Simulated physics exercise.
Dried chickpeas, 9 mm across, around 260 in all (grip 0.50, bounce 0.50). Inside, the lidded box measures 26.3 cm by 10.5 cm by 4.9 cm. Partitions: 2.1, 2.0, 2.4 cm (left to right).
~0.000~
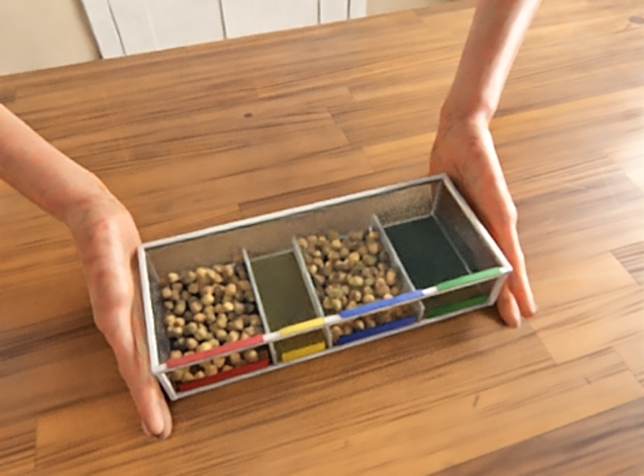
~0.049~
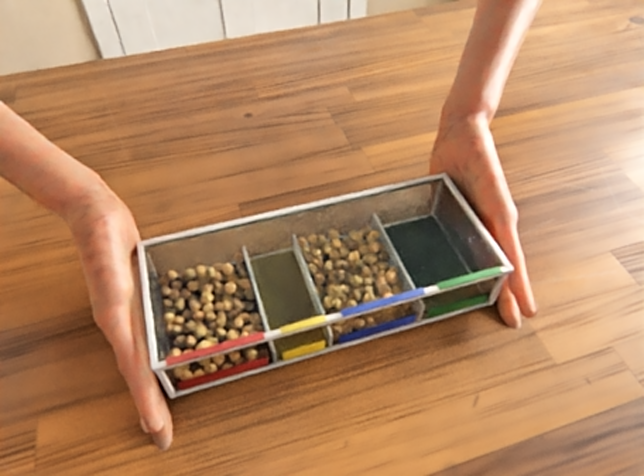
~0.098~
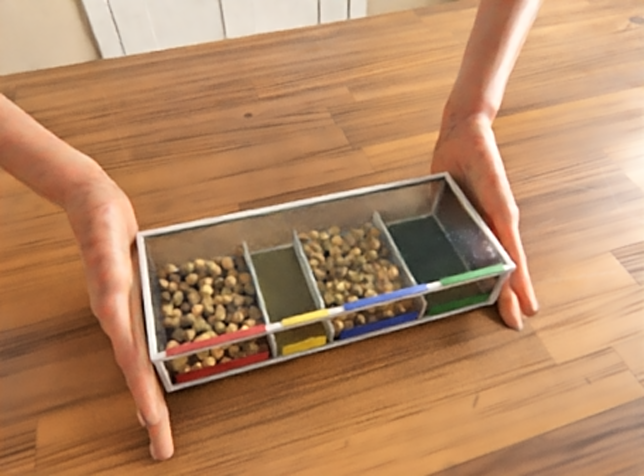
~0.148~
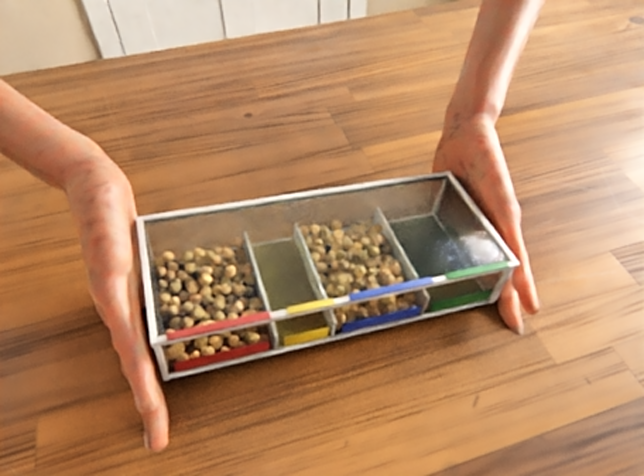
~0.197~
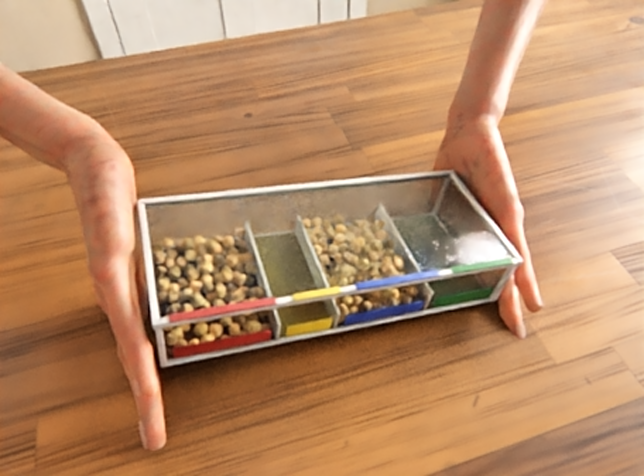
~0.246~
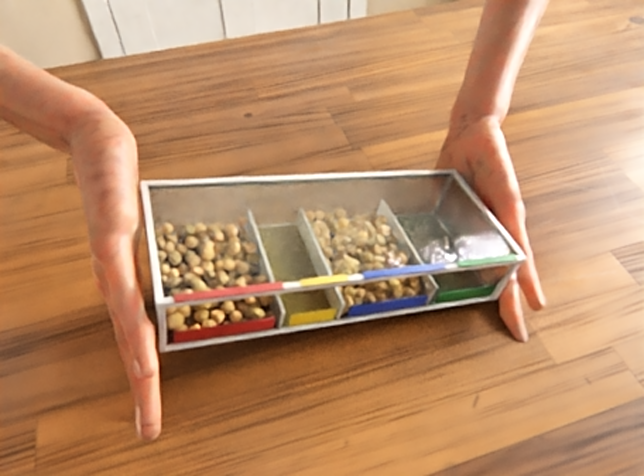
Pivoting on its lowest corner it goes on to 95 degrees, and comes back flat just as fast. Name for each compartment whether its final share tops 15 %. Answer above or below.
Red below, blue above, green above, yellow below.
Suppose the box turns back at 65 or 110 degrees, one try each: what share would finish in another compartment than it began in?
Some 10 and 95 per cent.
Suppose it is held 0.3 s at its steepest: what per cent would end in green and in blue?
In that case green 80, blue 20.
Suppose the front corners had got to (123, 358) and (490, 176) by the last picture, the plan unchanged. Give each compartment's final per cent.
Red 90, blue 5, green 0, yellow 10.
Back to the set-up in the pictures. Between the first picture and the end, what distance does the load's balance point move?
About 11.0 cm.
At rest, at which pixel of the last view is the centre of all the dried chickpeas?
At about (418, 238).
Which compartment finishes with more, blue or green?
It is the green one.
After 1.41 s, tilt 95 degrees; red 35 %, blue 45 %, green 20 %.
Then, at 2.19 s, tilt 43 degrees; blue 25 %, green 75 %.
After 2.99 s, tilt 0 degrees; blue 25 %, green 75 %.
At rest (3.4 s), red 0 %, blue 25 %, green 75 %, yellow 0 %.
